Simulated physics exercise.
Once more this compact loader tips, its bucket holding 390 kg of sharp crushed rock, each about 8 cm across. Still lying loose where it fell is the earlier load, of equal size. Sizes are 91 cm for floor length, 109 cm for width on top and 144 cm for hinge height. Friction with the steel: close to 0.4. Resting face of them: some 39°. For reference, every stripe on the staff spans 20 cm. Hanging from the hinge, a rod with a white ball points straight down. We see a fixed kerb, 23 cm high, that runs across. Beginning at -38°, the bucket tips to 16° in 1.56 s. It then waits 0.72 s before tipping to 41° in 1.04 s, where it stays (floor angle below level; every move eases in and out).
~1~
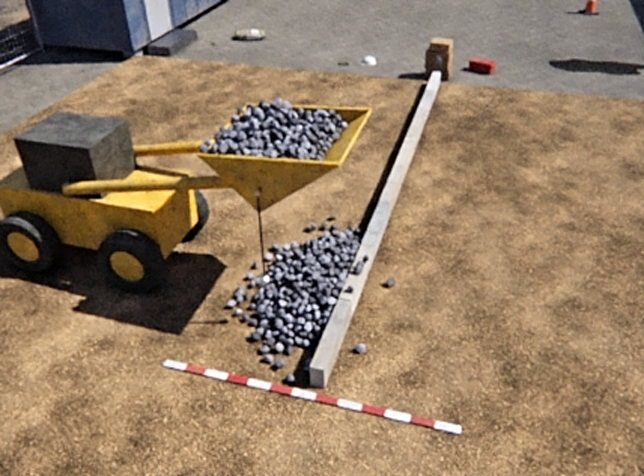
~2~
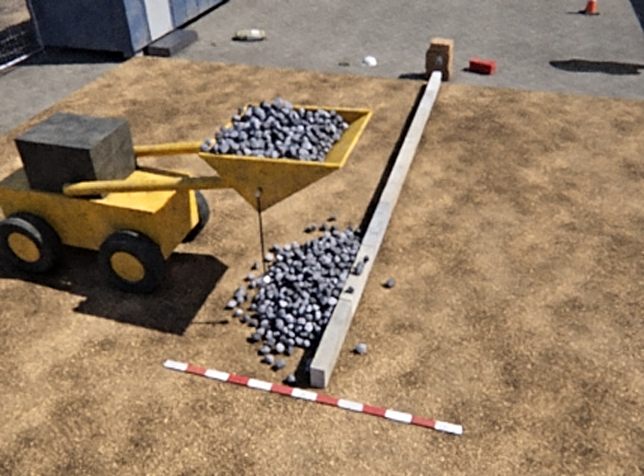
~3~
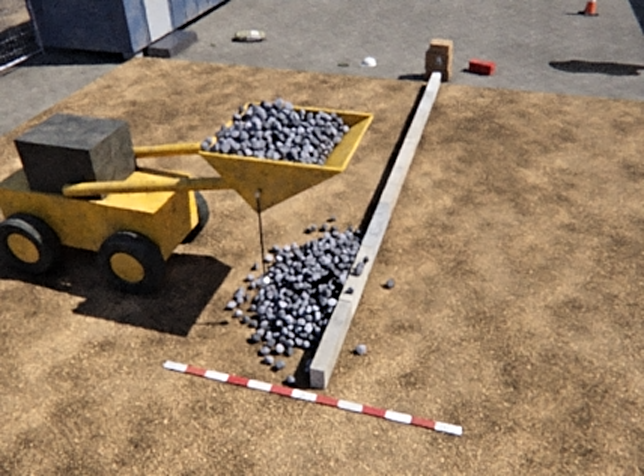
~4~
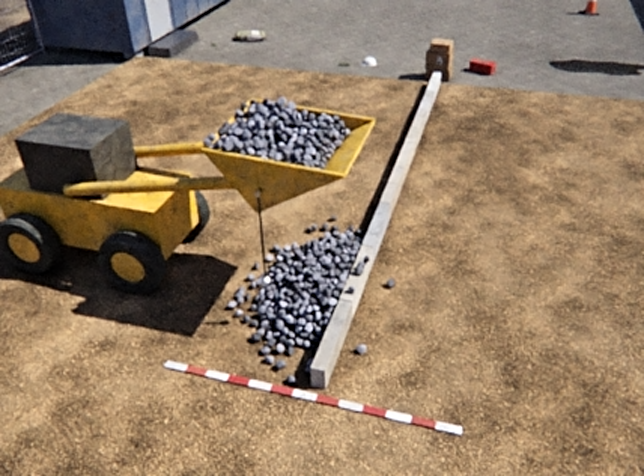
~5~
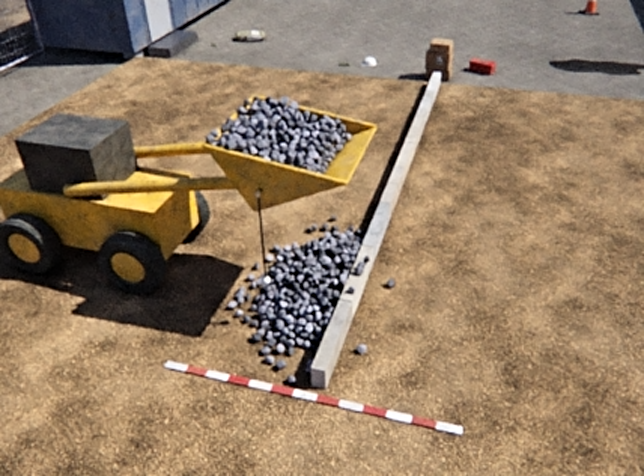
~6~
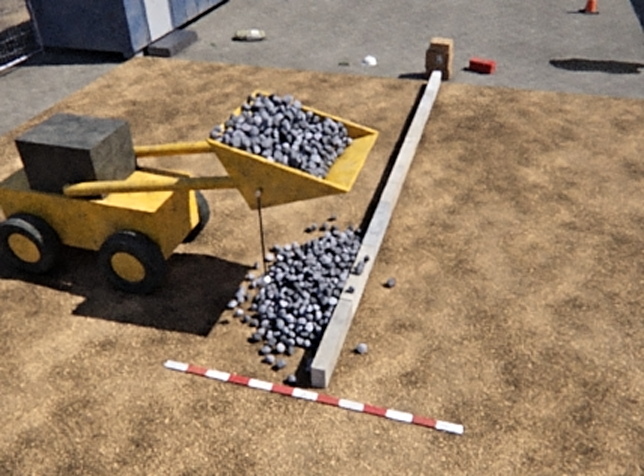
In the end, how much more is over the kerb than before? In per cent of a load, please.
By the end about 90 per cent more lies there.
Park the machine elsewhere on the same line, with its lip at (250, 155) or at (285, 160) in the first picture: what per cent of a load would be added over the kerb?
First place: Roughly 0 %; second place: Roughly 15 %.
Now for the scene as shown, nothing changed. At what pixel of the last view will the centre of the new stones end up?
Centre at roughly (386, 290).
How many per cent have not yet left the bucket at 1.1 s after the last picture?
95 %.
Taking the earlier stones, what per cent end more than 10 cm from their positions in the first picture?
Around 0 in a hundred.
Then, 0.6 s after the last picture the floor is at 8°; in per cent of one load, 100 in the bucket, 100 on this side of the kerb; the foremost stones are at (362, 263).
Then, 1.1 s after the last picture the floor is at 16°; in per cent of one load, 97 in the bucket, 102 on this side of the kerb, 2 over the kerb; the foremost stones are at (368, 277).
Then, 3.2 s after the last picture the floor is at 41°; in per cent of one load, 0 in the bucket, 118 on this side of the kerb, 82 over the kerb; the foremost stones are at (459, 294).
Then, 5.8 s after the last picture the floor is at 41°; in per cent of one load, 0 in the bucket, 110 on this side of the kerb, 90 over the kerb; the foremost stones are at (471, 296). Net gain over the kerb, 90.
